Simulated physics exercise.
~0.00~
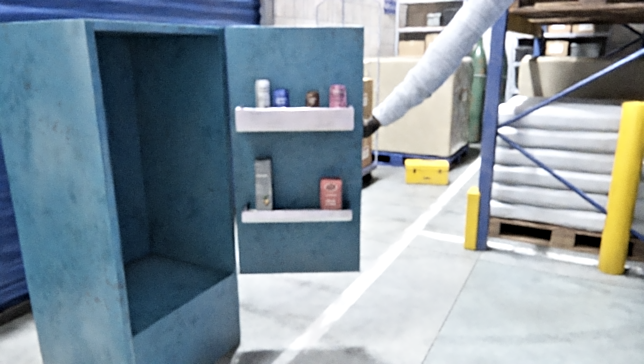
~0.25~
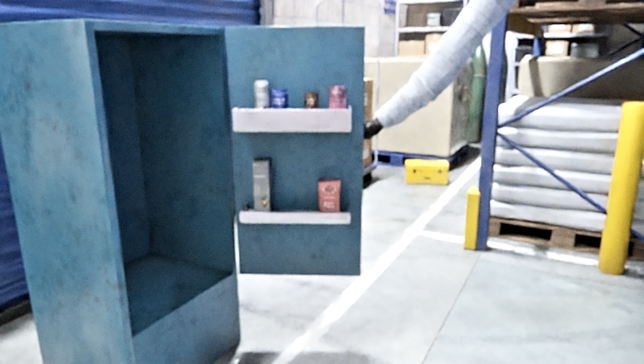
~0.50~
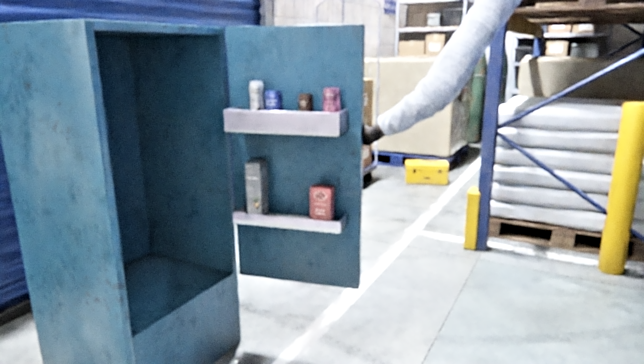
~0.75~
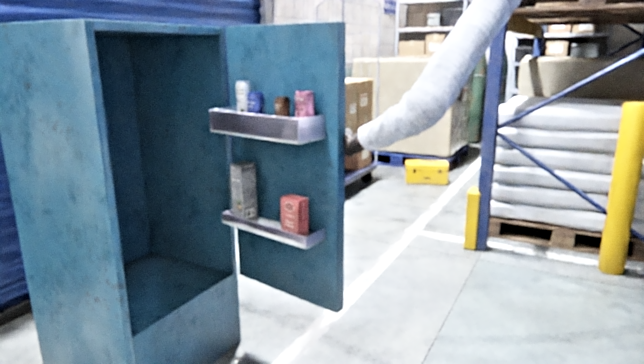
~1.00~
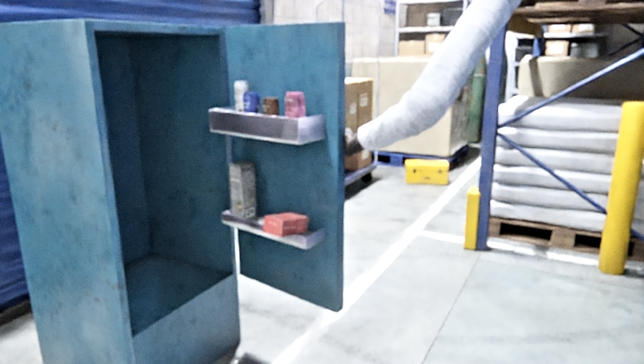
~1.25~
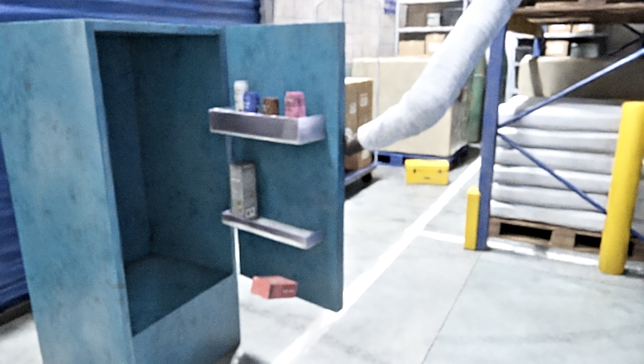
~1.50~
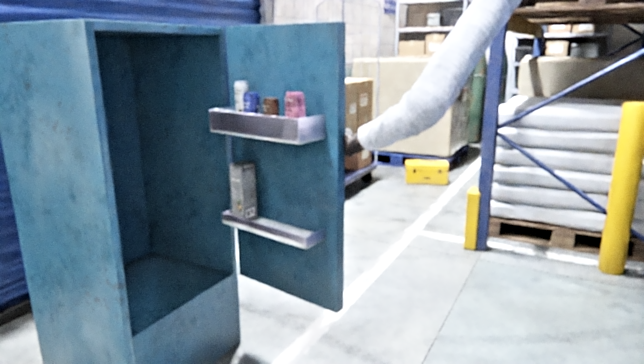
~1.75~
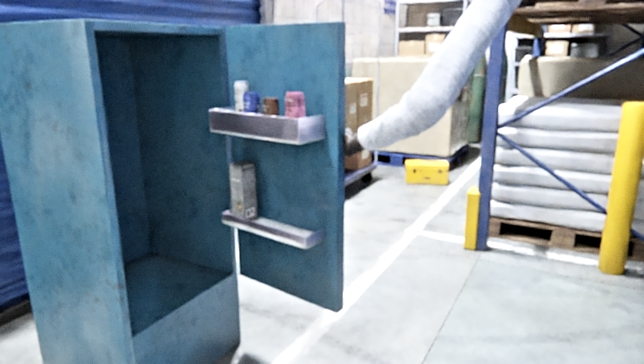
In a warehouse, the open door of a blue locker swung partway toward closing and stopped short, and the red carton on its lower rack tipped over the rail and dropped out of sight, while the grey carton and the cans above stayed upright.
